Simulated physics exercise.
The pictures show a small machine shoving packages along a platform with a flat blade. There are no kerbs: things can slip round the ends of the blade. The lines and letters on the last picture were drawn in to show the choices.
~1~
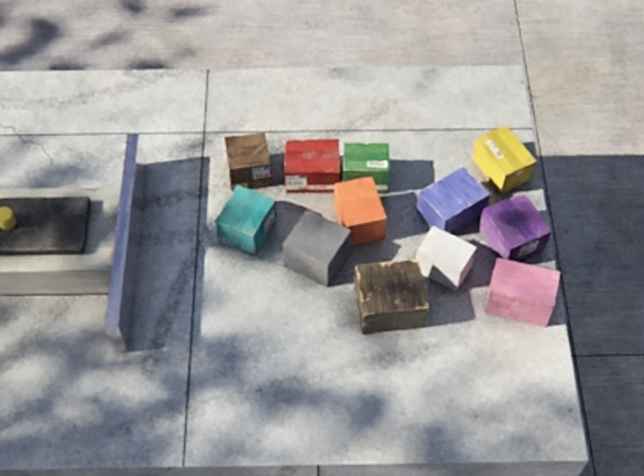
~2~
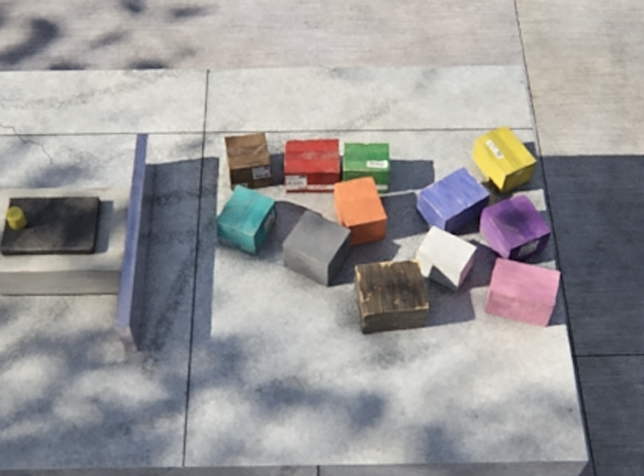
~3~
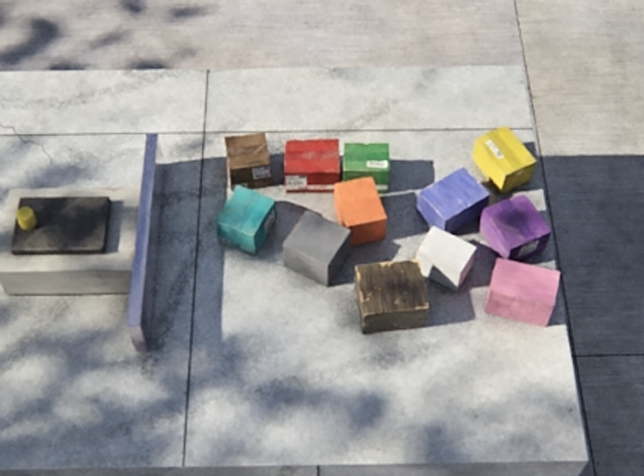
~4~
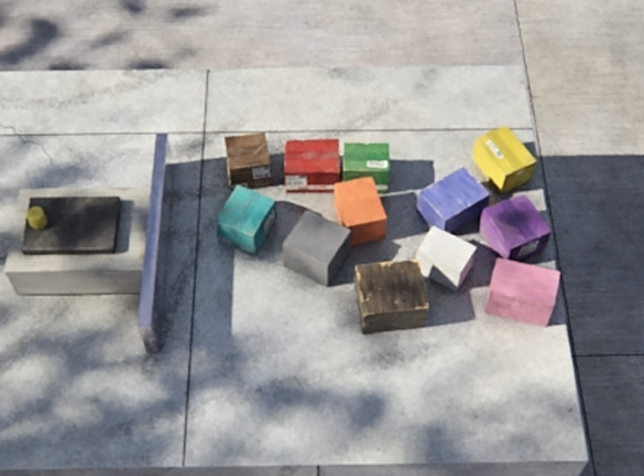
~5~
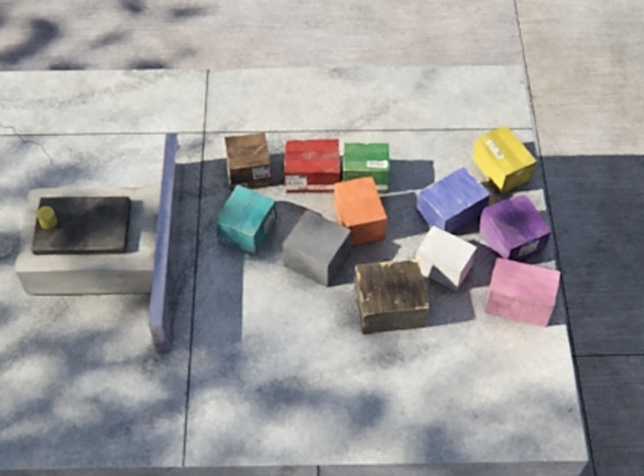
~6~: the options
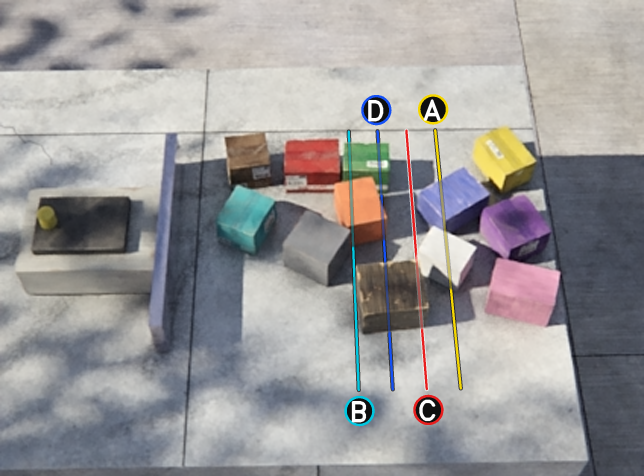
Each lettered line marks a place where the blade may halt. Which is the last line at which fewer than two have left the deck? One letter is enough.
At C, and not beyond.
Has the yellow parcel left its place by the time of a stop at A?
Yes.
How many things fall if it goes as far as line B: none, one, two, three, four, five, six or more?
By then, none.
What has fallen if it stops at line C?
The yellow parcel goes over.
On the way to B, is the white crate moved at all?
No.
On the marked copy, A at (447, 249); B at (353, 250); C at (416, 249); D at (385, 250).
With C. Early on, robot (179, 223); brown parcel (285, 161); red parcel (333, 167).
Further on, robot (269, 222); yellow parcel (509, 158); green parcel (466, 163).
At the end, robot (339, 221); yellow parcel over the edge; green parcel (528, 151); one fallen.
As for the rest, A drops four; B is within the limit but short; D is within the limit but short.
